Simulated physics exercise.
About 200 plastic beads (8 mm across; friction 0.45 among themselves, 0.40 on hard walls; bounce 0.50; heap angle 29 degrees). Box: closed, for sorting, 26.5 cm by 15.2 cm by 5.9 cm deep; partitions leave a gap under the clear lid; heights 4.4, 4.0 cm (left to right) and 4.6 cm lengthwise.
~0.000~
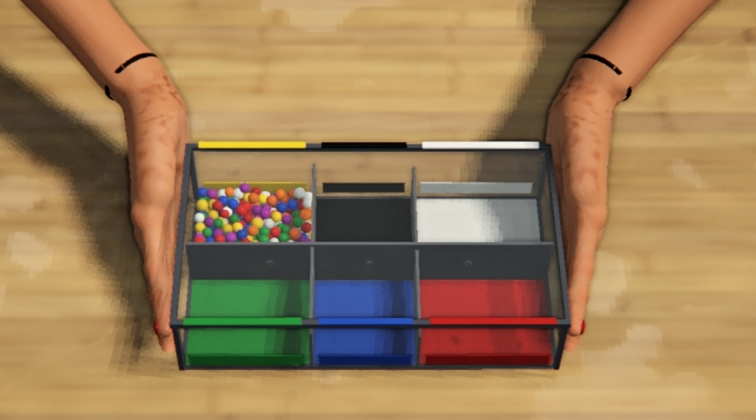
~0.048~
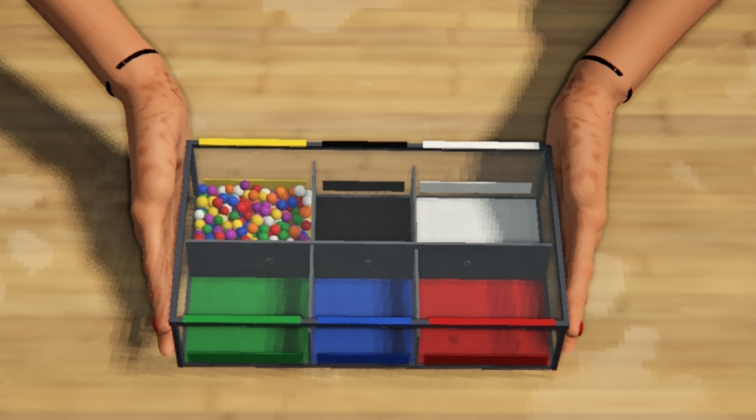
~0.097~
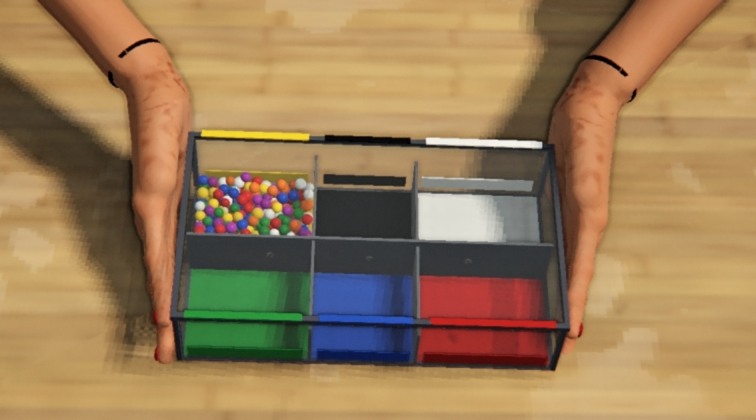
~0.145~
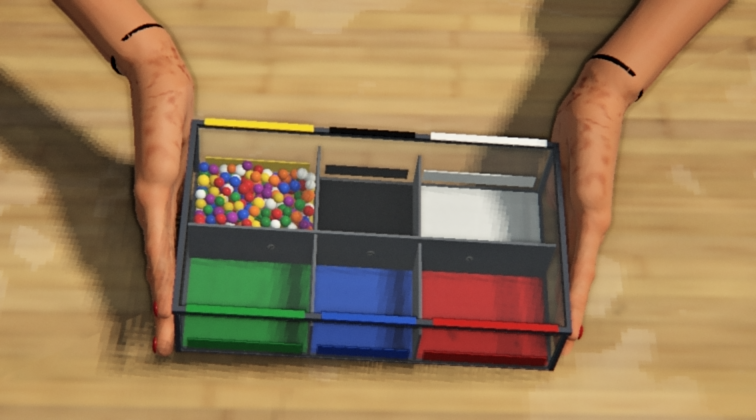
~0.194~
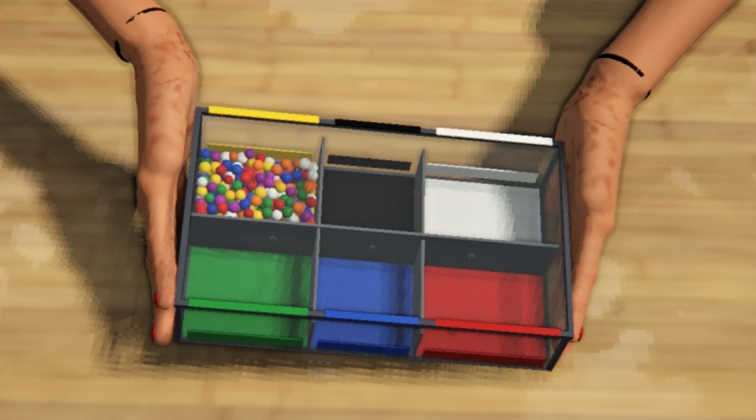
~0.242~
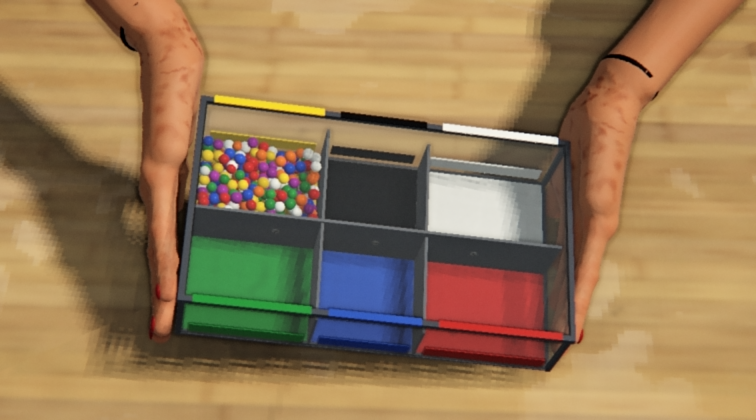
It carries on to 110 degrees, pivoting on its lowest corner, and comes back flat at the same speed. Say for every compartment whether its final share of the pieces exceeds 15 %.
Red: Exceeds, blue: Does not exceed, green: Does not exceed, yellow: Exceeds, white: Does not exceed, black: Does not exceed.
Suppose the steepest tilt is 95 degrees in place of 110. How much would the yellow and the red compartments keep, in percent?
The yellow compartment would hold 80 per cent, the red one 15 per cent.
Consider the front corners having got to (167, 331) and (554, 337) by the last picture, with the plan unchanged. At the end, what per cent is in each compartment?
Final shares: Red 0%, blue 0%, green 25%, yellow 70%, white 0%, black 0%.
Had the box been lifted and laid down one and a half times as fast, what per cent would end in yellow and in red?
In that case the yellow compartment would hold 80 per cent and the red one 15 per cent.
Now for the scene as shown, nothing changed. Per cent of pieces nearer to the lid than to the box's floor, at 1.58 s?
Roughly 60 percent of the pieces.
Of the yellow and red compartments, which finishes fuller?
That would be the yellow compartment.
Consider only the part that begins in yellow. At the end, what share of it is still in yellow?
Roughly 60 per cent.
After 1.58 s, tilt 110 degrees; red 10 %, blue 5 %, yellow 80 %.
Then, at 2.48 s, tilt 50 degrees; red 25 %, blue 5 %, yellow 65 %.
After 3.37 s, tilt 0 degrees; red 25 %, blue 5 %, yellow 65 %, black 5 %.
In the end, at 3.8 s, red 25 %, blue 5 %, green 0 %, yellow 65 %, white 0 %, black 5 %.
